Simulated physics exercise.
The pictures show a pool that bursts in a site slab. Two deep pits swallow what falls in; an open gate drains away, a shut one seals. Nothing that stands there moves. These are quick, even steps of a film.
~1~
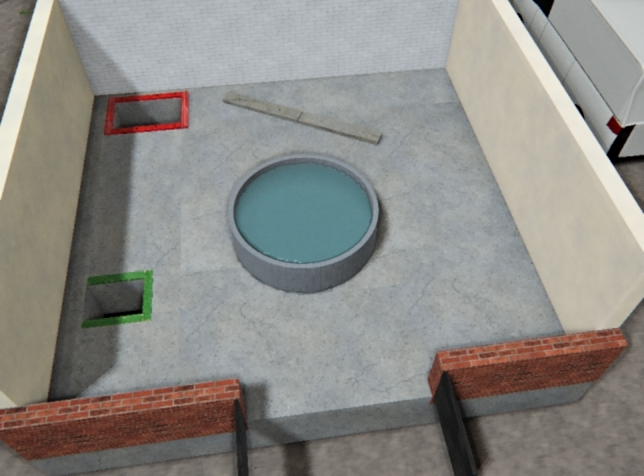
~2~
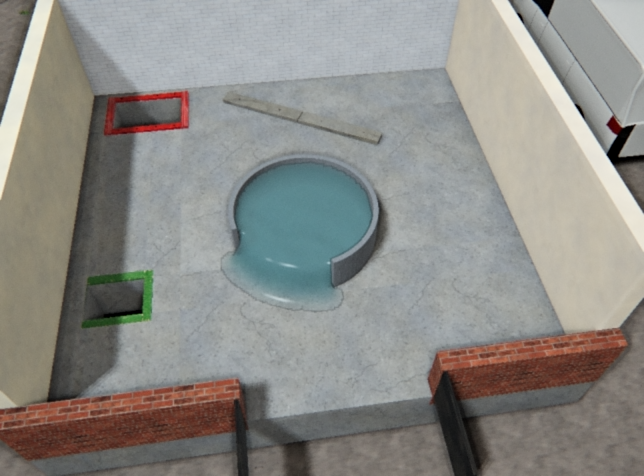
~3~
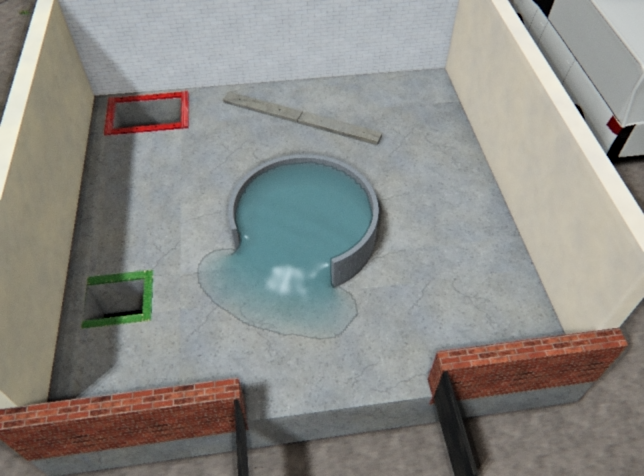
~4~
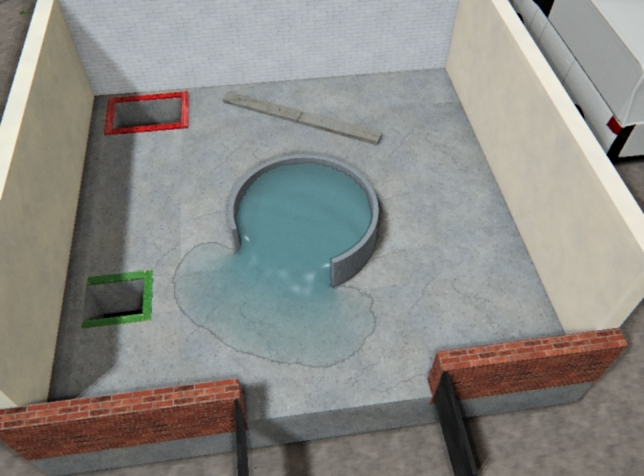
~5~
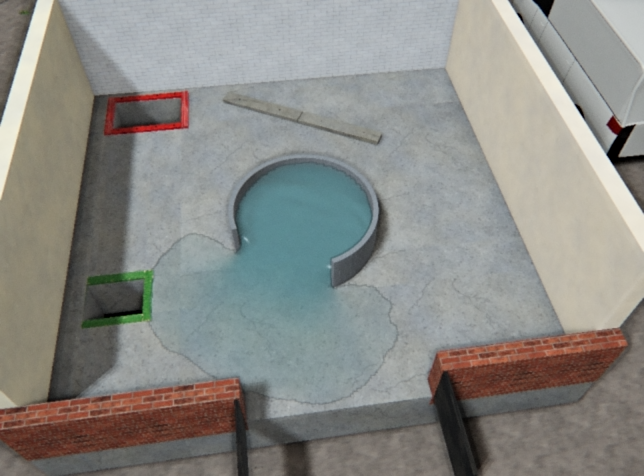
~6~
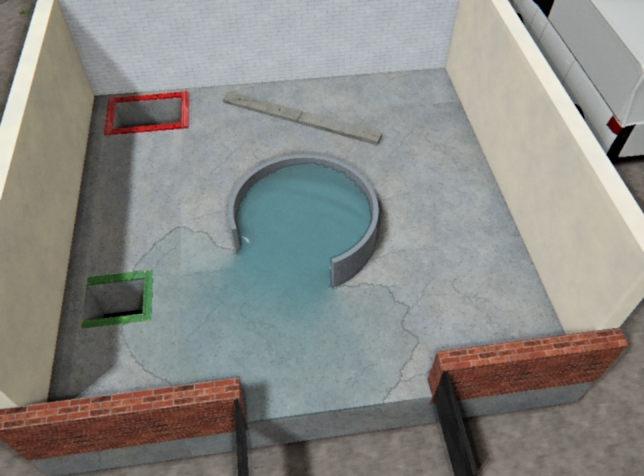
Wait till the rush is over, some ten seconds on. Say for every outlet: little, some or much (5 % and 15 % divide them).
One by one: The gate takes over 15 %; the green pit takes over 15 %; the red pit takes under 5 %.
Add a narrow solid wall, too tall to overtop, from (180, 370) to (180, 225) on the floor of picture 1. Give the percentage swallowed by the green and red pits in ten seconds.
Roughly, in per cent: Green 12, red 0.
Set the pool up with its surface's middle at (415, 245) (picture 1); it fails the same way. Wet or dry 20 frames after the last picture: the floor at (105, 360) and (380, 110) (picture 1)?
In that order: Flooded, clear.
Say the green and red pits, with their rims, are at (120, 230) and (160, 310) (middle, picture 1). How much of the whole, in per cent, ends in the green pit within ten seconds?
Roughly, in per cent: Green 12.
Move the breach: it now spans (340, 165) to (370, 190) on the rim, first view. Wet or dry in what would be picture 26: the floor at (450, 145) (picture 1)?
There: Under water.
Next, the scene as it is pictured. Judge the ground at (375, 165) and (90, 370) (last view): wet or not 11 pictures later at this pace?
One after the other: Free of water, covered.
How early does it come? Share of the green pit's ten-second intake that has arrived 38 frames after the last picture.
Some 80 per cent.
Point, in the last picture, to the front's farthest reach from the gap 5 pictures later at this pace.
Near (44, 428).
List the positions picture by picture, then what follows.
Still water in the round pool at (304, 210), in the first picture.
Water pours out at (276, 277) and has run to (339, 291), in the second picture.
Water pours out at (276, 279) and has run to (348, 316), in the third picture.
The front is at (350, 349), out from the gap at (276, 280), in the fourth picture.
Water pours out at (276, 280) and has run to a hidden place, in the fifth picture.
Water pours out at (276, 280) and has run to a hidden place, in the sixth picture.
A moment on, water covers 20 % of the floor; the gate 6 %, the green pit 1 %, the red pit 0 %.
Next, water covers 20 % of the floor; the gate 17 %, the green pit 2 %, the red pit 0 %.
Then, water covers 25 % of the floor; the gate 27 %, the green pit 9 %, the red pit 0 %.
Later, water covers 25 % of the floor; the gate 36 %, the green pit 21 %, the red pit 0 %.
In the end, water covers 35 % of the floor; the gate 44 %, the green pit 26 %, the red pit 0 %.
